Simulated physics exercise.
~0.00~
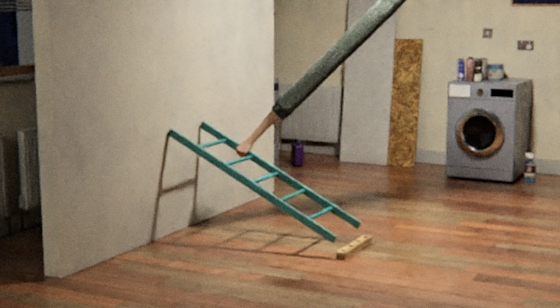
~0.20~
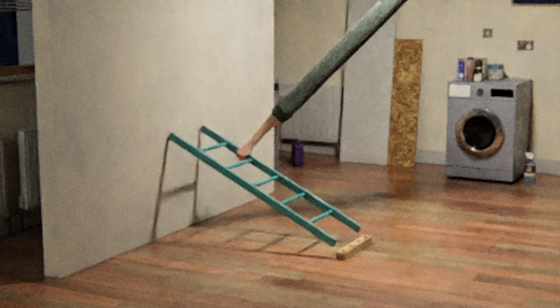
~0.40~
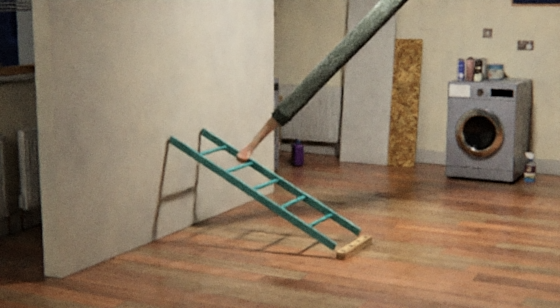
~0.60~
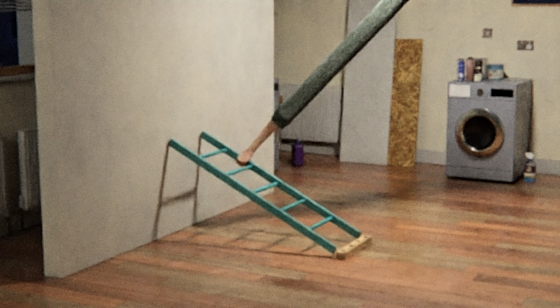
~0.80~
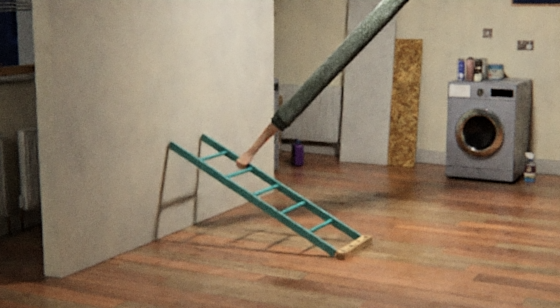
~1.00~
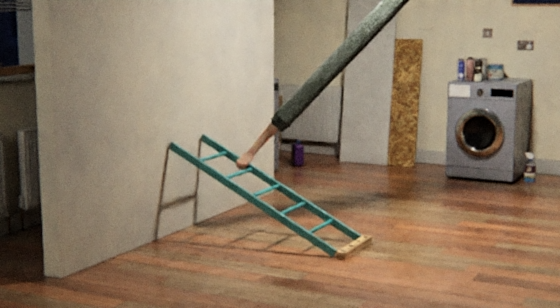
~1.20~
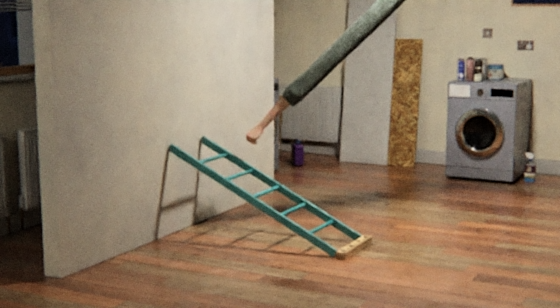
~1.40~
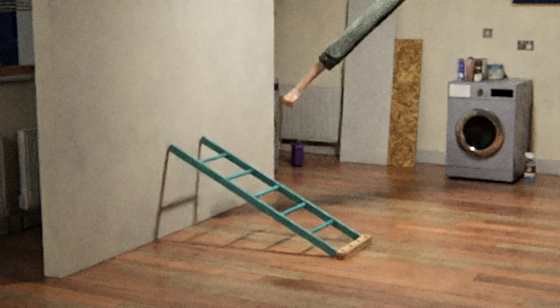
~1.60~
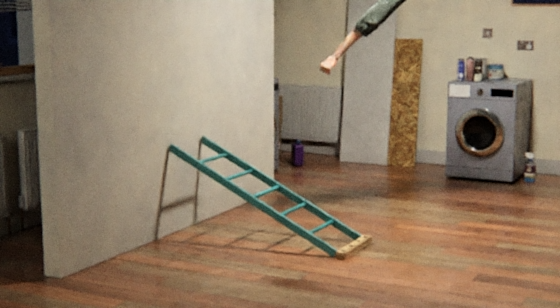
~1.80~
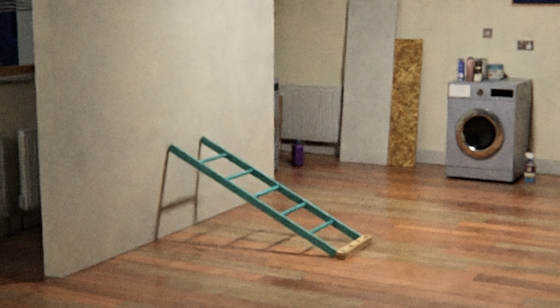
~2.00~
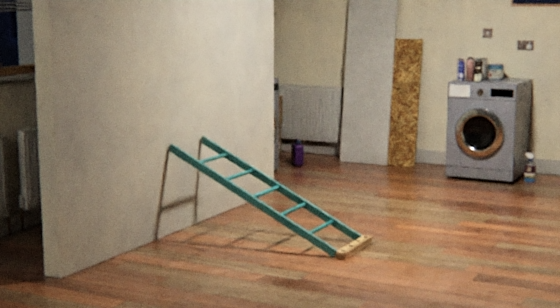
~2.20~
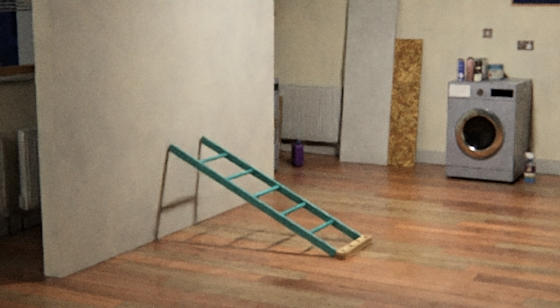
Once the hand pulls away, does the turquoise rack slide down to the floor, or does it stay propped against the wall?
It stays propped against the wall, with its lower end resting at the wooden strip.
